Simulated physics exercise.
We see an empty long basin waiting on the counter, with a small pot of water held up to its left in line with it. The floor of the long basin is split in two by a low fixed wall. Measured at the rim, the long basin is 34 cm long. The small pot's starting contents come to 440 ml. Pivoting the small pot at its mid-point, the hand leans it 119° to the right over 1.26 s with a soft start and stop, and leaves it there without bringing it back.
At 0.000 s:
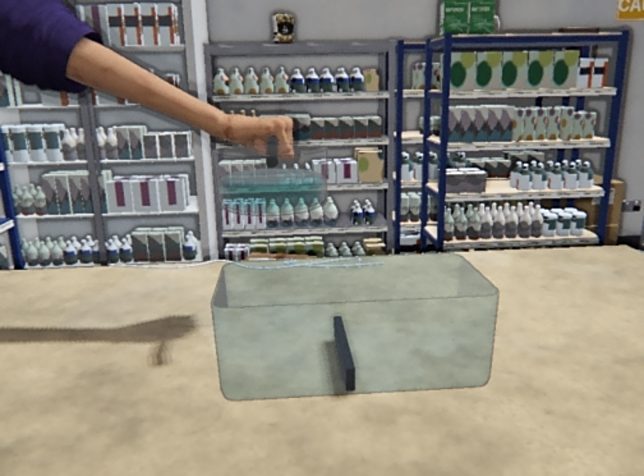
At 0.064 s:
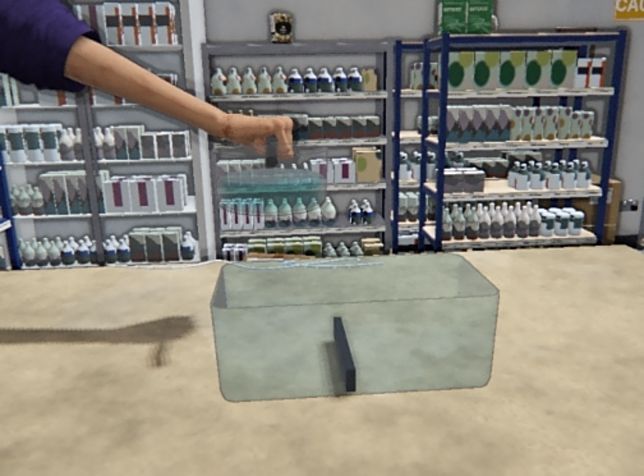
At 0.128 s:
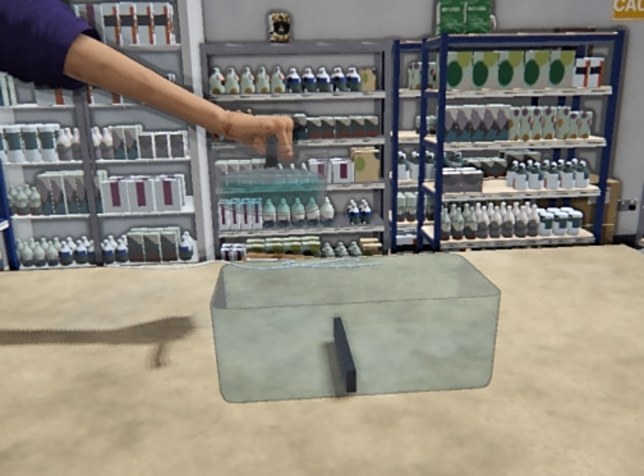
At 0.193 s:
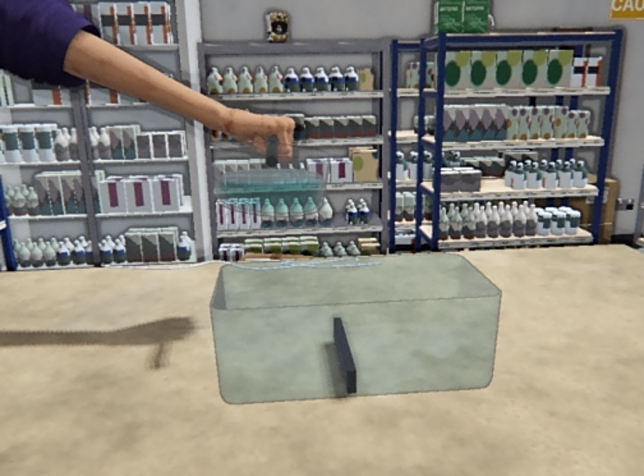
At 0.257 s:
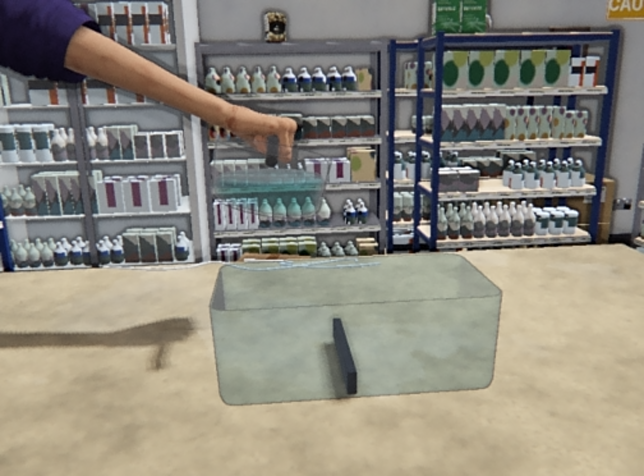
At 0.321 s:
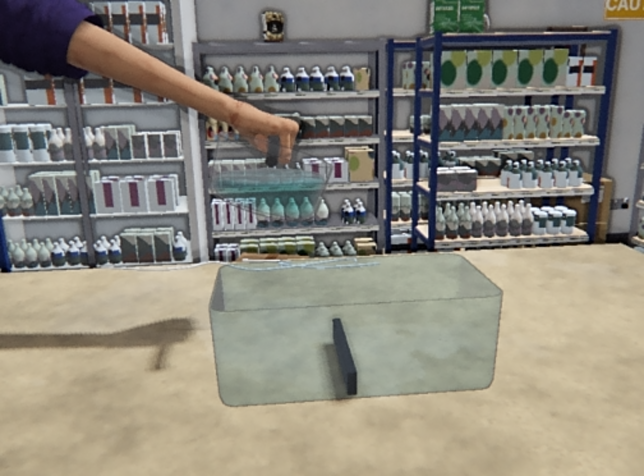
At first, a hand reaching in from the left holds a small clear pot of water level above a long, empty, see-through basin on the counter, with shelves of bottles and boxes behind. Then the hand slowly leans the pot slightly to the right, its right rim dipping lower while the basin stays still.
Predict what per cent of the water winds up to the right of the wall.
Roughly 75 per cent is past the wall.
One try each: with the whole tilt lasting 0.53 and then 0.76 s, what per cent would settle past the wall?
Respectively 60 and 65 %.
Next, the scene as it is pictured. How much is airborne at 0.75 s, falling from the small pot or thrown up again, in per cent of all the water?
Estimate: Some 34 % of the total.
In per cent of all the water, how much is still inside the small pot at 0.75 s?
About 50 percent.
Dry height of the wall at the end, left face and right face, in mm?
Measured: Left around 26 mm, right around 20 mm.
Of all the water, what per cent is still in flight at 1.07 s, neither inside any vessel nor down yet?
7 per cent or so.
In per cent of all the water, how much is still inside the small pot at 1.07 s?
About 5 % is still there.
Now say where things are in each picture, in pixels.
It leans 0°; its right rim is at (327, 150); the water meets the walls at (219, 178) and (324, 175); the long basin's rim runs from (218, 284) to (479, 273); the wall's top is at (343, 341), in the first picture.
It leans 1°; its right rim is at (327, 150); the water meets the walls at (218, 177) and (323, 175), in the second picture.
It leans 3°; its right rim is at (328, 152); the water meets the walls at (218, 177) and (324, 175), in the third picture.
It leans 7°; its right rim is at (329, 156); the water meets the walls at (217, 177) and (324, 176), in the fourth picture.
It leans 12°; its right rim is at (331, 161); the water meets the walls at (216, 177) and (324, 175), in the fifth picture.
It leans 18°; its right rim is at (331, 167); the water meets the walls at (214, 177) and (325, 176), in the sixth picture.
After 0.75 s the tilt is 77° and 50 per cent is still to pour, 0 is left of the wall and 17 right of it.
After 1.07 s the tilt is 112° and 5 per cent is still to pour, 16 is left of the wall and 73 right of it.
After 1.40 s the tilt is 119° and 0 per cent is still to pour, 25 is left of the wall and 75 right of it.
After 1.76 s the tilt is 119° and 0 per cent is still to pour, 24 is left of the wall and 75 right of it.
In the end 24 per cent lies left of the wall, 75 right of it and 0 outside.
